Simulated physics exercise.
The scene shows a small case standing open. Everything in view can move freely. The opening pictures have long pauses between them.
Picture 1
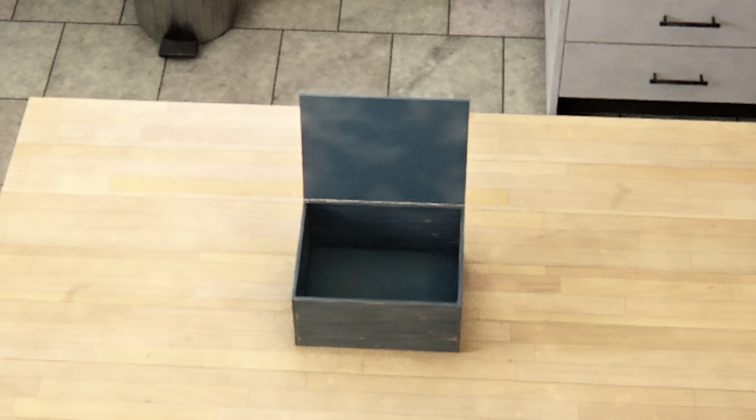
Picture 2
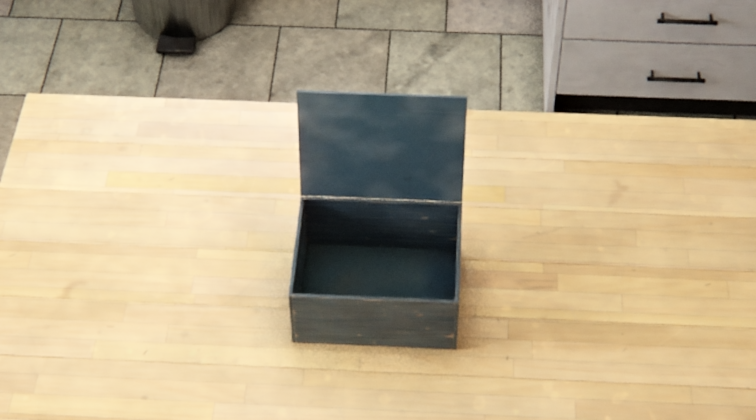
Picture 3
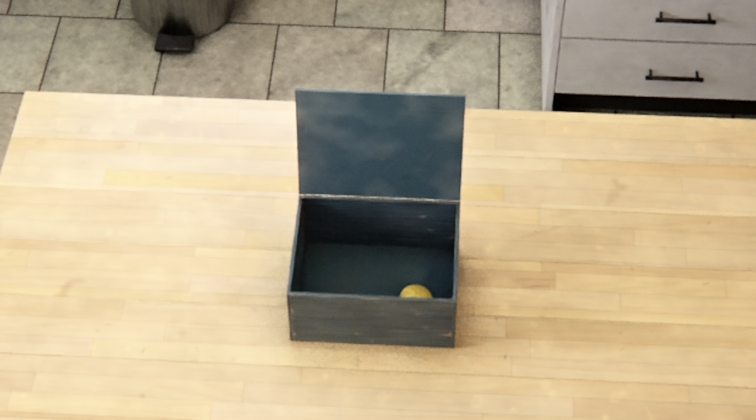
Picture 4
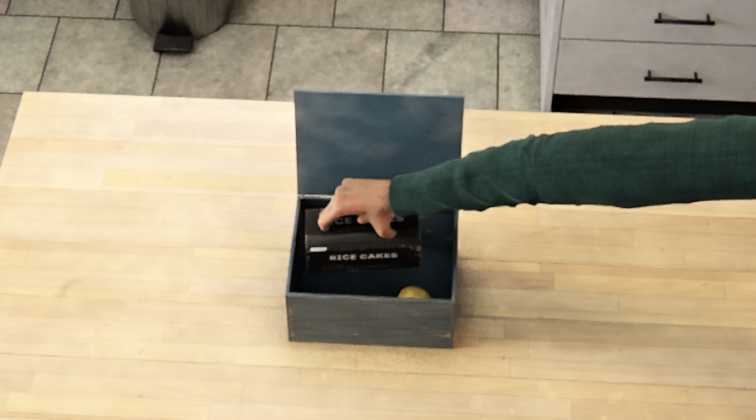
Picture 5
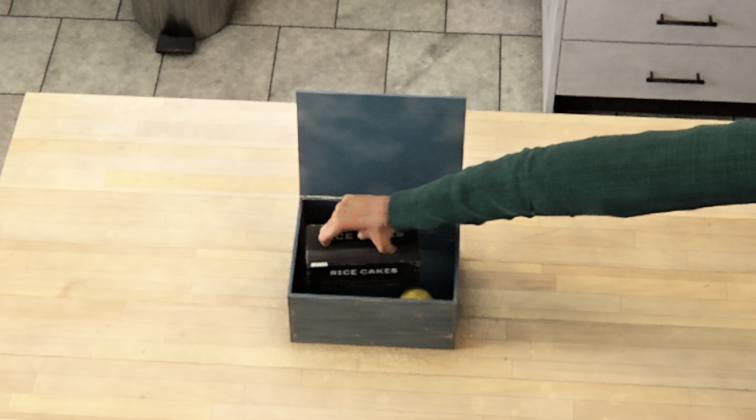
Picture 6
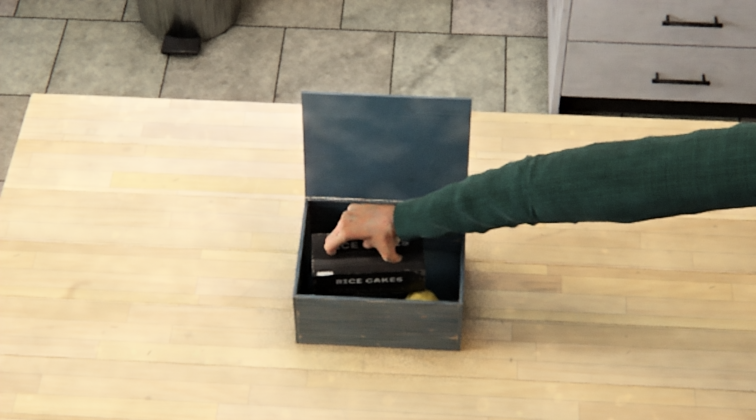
On a light wooden table in a tiled room, a small dark case stands open and empty, then a yellowish round object appears inside near the front. A green-sleeved arm reaches in from the right, holding a black carton labelled rice cakes, and lowers it into the case behind the round object.
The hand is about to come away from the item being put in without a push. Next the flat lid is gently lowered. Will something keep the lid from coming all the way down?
No, it comes right down.
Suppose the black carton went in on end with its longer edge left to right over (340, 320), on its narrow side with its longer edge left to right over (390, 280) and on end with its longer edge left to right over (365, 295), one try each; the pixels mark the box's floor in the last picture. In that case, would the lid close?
In order: The lid gets blocked, then fits down, then gets blocked.
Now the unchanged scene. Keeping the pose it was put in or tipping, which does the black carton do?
Result: It leans over.
Then, 0.70 s later than the last frame, black carton on its side near (373, 250); yellow lemon moved a little.
Then, 1.60 s later than the last frame, lid 58° above the rim; black carton on its side near (373, 250); yellow lemon moved about its own width.
Then, 2.00 s later than the last frame, lid 20° above the rim; black carton on its side near (373, 250); yellow lemon moved about its own width.
When it is over, lid shut; lying over in the box, black carton; moved from the start, yellow lemon. End places, in pixels of the last picture, black carton near (373, 250).
